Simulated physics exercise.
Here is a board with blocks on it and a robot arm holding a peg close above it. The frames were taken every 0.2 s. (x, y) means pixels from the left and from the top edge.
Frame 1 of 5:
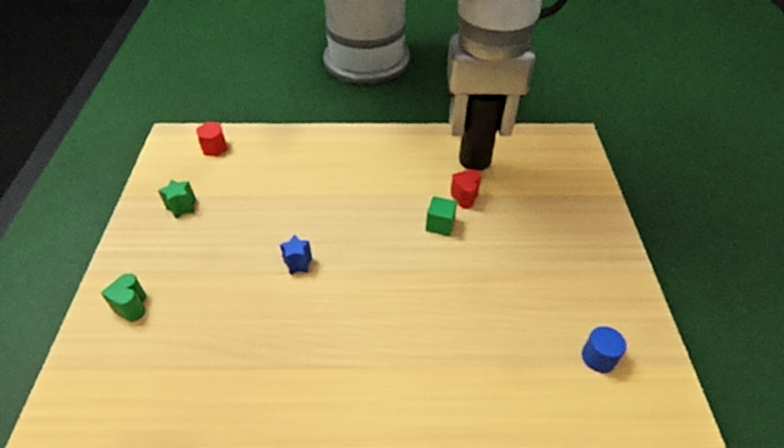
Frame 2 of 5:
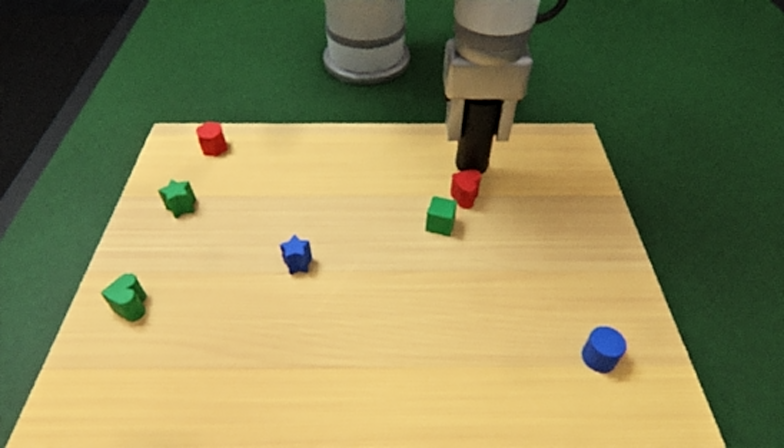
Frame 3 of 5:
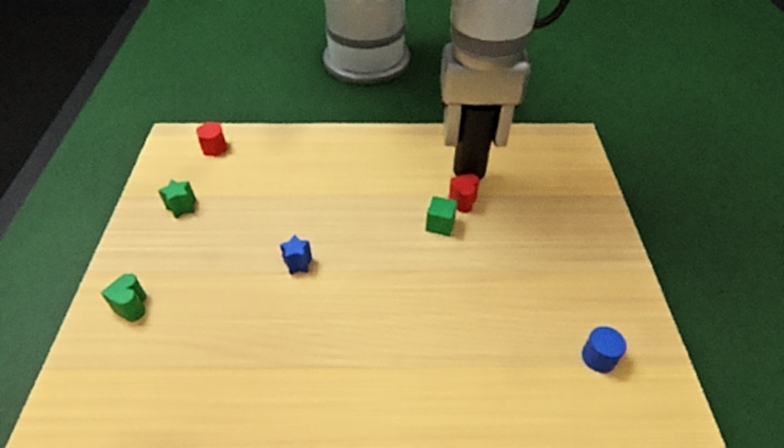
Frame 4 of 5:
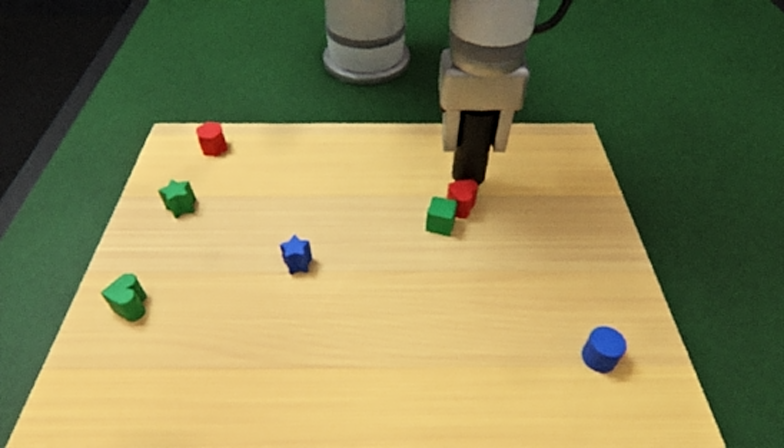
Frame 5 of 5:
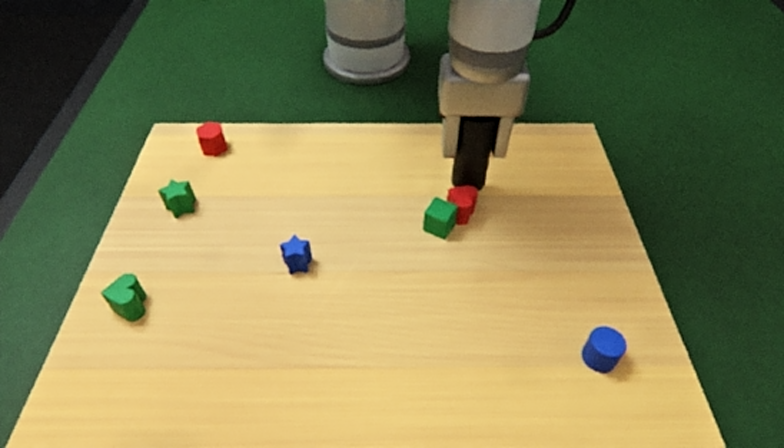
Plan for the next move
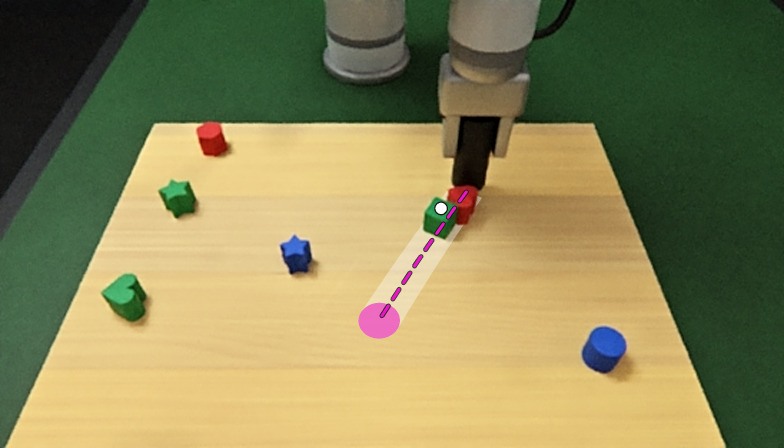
At the start, a robot arm holds a dark peg just behind a red block near a green cube, with other red, green and blue blocks spread over a wooden board. The peg moves slightly forward and nudges the red block a short way toward the cube. The cube then shifts and turns slightly.
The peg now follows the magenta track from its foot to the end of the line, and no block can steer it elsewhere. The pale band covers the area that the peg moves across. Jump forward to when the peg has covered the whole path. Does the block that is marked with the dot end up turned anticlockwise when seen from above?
Yes.
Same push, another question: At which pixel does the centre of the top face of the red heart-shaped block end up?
I'd expect the centre of its top face to be at (465, 231).
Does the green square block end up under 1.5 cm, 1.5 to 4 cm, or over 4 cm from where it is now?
Answer: More than 4 cm.
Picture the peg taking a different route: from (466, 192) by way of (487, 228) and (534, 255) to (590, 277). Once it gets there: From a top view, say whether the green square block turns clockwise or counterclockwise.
Prediction: Clockwise.
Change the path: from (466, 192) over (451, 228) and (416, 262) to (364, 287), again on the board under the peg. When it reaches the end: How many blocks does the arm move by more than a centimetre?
There will be two blocks displaced.
Drawn move, in a line from (466, 192) to (379, 320); the dot is on the green square block.
On the path given first. One third of the way, peg (441, 219); green square block (427, 235), turned 35° clockwise; red heart-shaped block (464, 228), turned 35° anticlockwise.
Two thirds of the way, peg (412, 261); green square block (409, 280), turned 20° anticlockwise; red heart-shaped block (465, 231), turned 45° anticlockwise.
At the end, peg (379, 311); green square block (398, 331), turned 70° anticlockwise; red heart-shaped block (465, 231), turned 45° anticlockwise.
